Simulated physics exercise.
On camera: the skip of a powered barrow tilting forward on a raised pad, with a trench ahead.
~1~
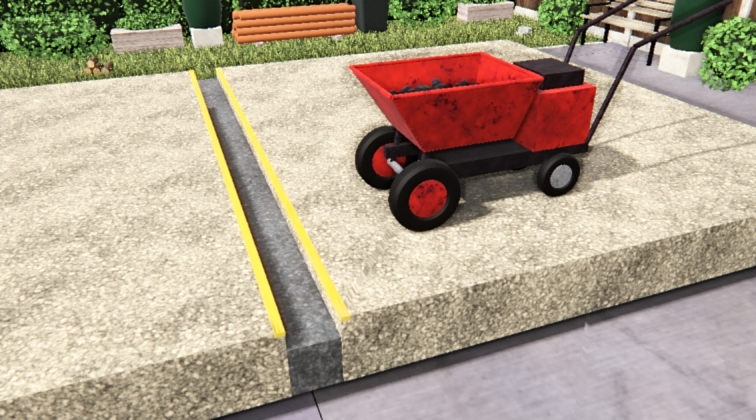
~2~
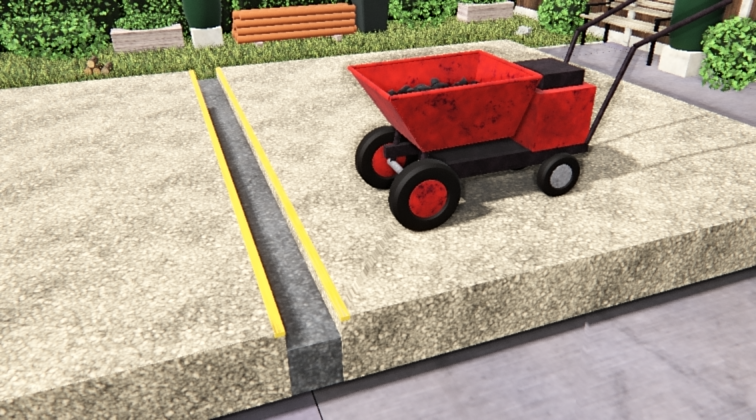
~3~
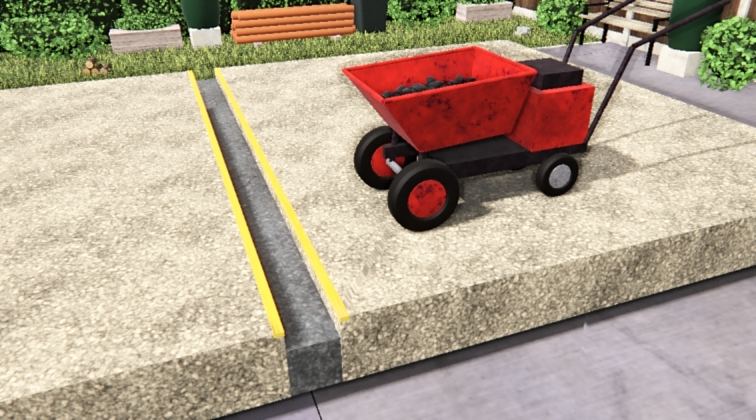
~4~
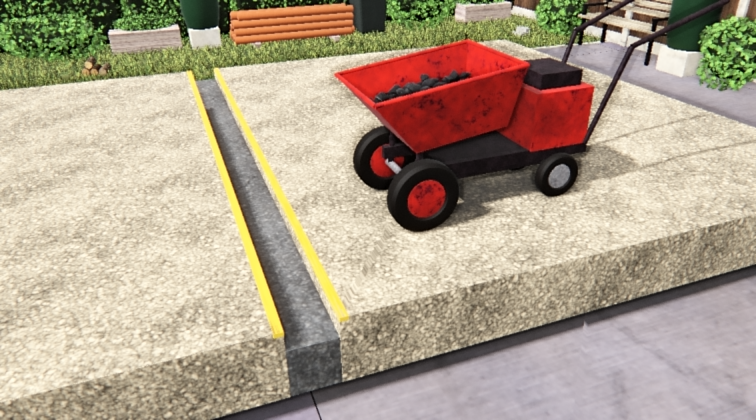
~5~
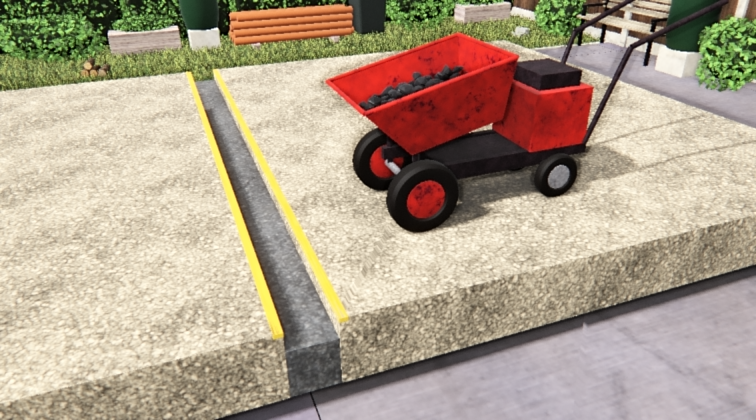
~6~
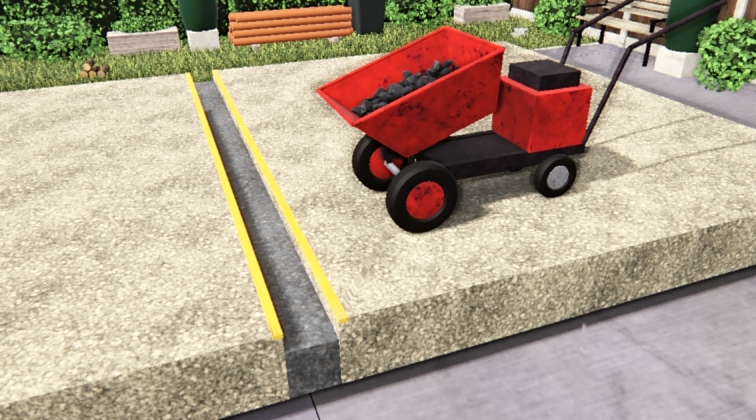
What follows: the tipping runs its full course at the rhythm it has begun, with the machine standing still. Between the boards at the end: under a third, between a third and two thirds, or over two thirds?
Between the edges lies from one third to two thirds of the load.
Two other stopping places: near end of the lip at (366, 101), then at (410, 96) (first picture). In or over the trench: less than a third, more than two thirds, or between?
At the first place the middle third, at the second between a third and two thirds.
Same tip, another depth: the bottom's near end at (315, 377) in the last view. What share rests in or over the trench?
It comes to 80 per cent or so.
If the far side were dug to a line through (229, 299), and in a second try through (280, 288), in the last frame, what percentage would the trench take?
Roughly 70 per cent, and 40 per cent.
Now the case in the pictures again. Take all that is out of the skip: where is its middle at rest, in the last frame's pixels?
At about (271, 242).
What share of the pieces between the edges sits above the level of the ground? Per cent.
Near 30 %.
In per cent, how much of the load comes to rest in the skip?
It comes to 35 per cent or so.
Just after the last frame, skip tipped steeply; every one in the skip.
A moment on, skip tipped right over; the larger part in the skip; just a few short of the trench; about a tenth in or heaped over the trench.
Further on, skip tipped right over; roughly a third in the skip; just a few short of the trench; roughly half in or heaped over the trench; about a tenth beyond it.
When it is over, skip tipped right over; roughly a third in the skip; just a few short of the trench; roughly two thirds in or heaped over the trench; about a tenth beyond it.
